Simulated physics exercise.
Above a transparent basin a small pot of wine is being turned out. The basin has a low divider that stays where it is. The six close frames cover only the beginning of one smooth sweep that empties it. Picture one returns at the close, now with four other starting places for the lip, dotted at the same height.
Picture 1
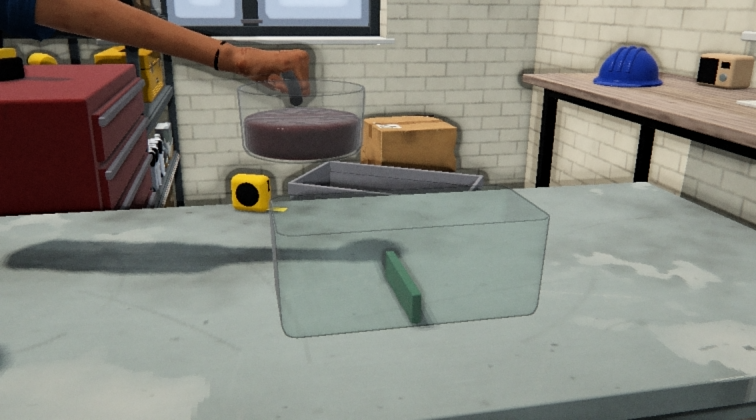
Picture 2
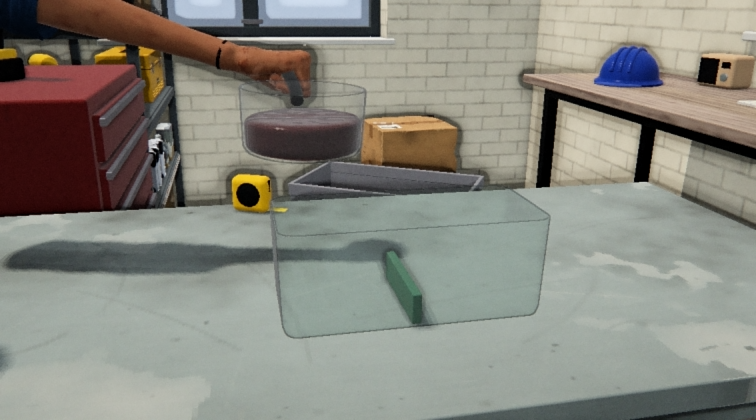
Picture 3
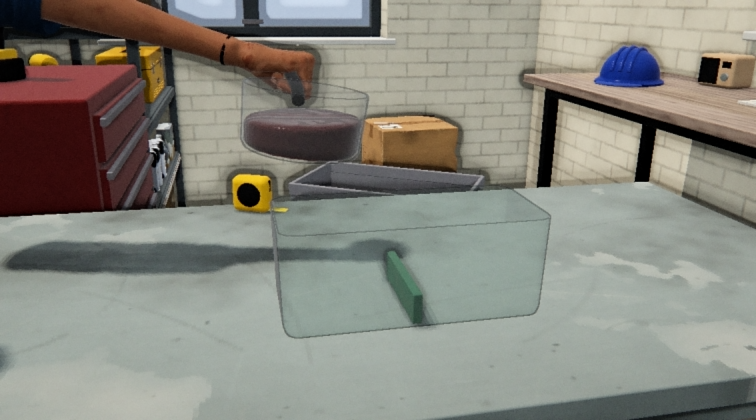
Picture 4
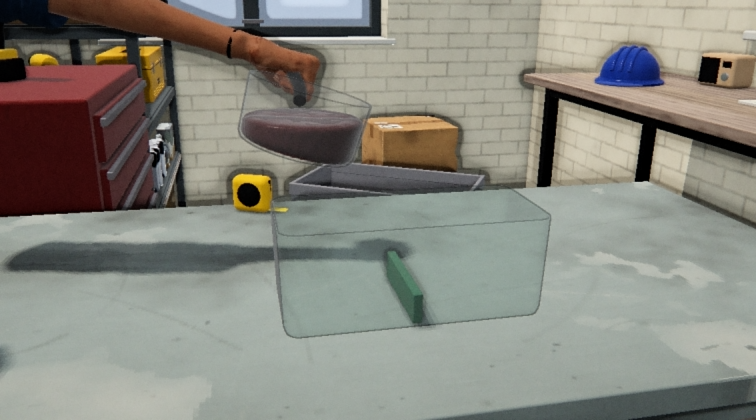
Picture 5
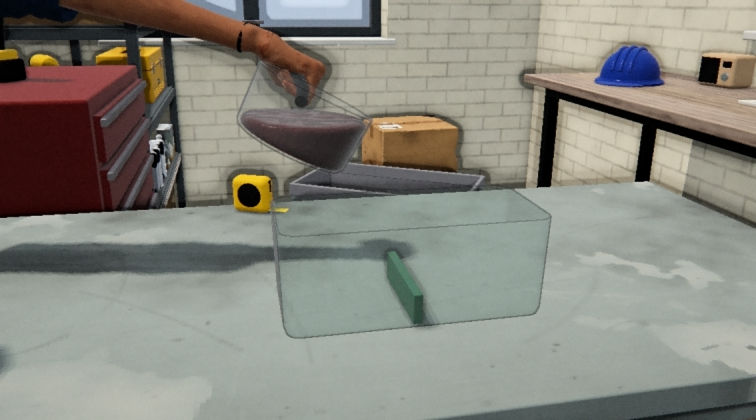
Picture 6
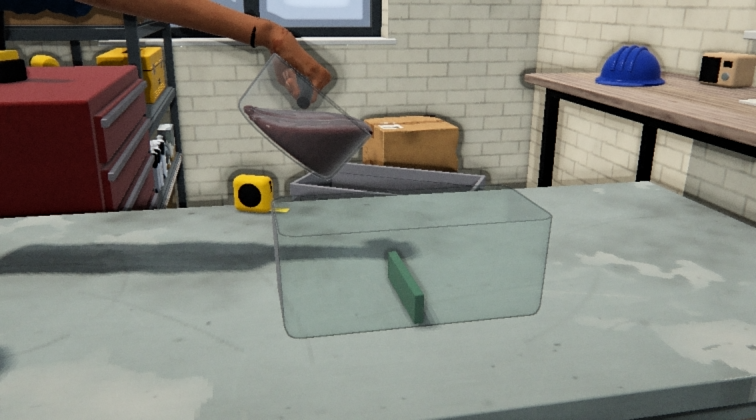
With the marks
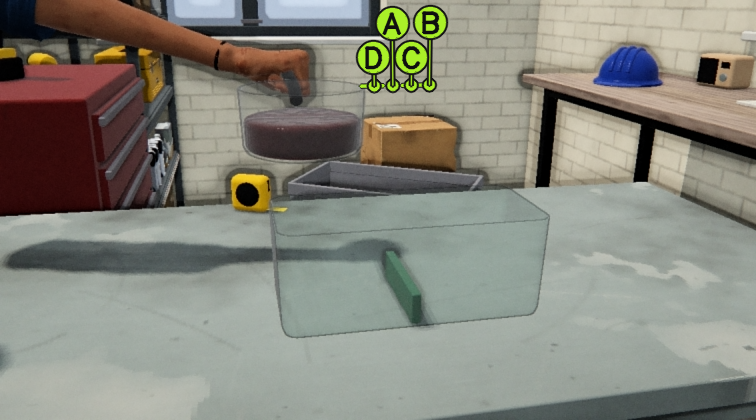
A hand reaching in from the upper left holds a small clear pot of dark wine above a pale worktop in a brick-walled workshop, seen from slightly above by a still camera. A transparent basin with a green block stands in front, with a yellow tape measure, red drawers at left and a blue helmet at right. The pot, upright at first, tilts steadily rightward until wine reaches over its lip.
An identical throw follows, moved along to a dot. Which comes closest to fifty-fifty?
Choose D.
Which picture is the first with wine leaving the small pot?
In picture 6.
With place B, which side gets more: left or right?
The right side.
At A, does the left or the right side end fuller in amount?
The right side.
In lime, A at (392, 85); B at (429, 84); C at (411, 85); D at (374, 85).
If A is chosen, about 35 % ends left of the wall and 65 % right of it.
If B is chosen, about 7 % ends left of the wall and 92 % right of it.
If C is chosen, about 14 % ends left of the wall and 86 % right of it.
If D is chosen, about 51 % ends left of the wall and 48 % right of it.
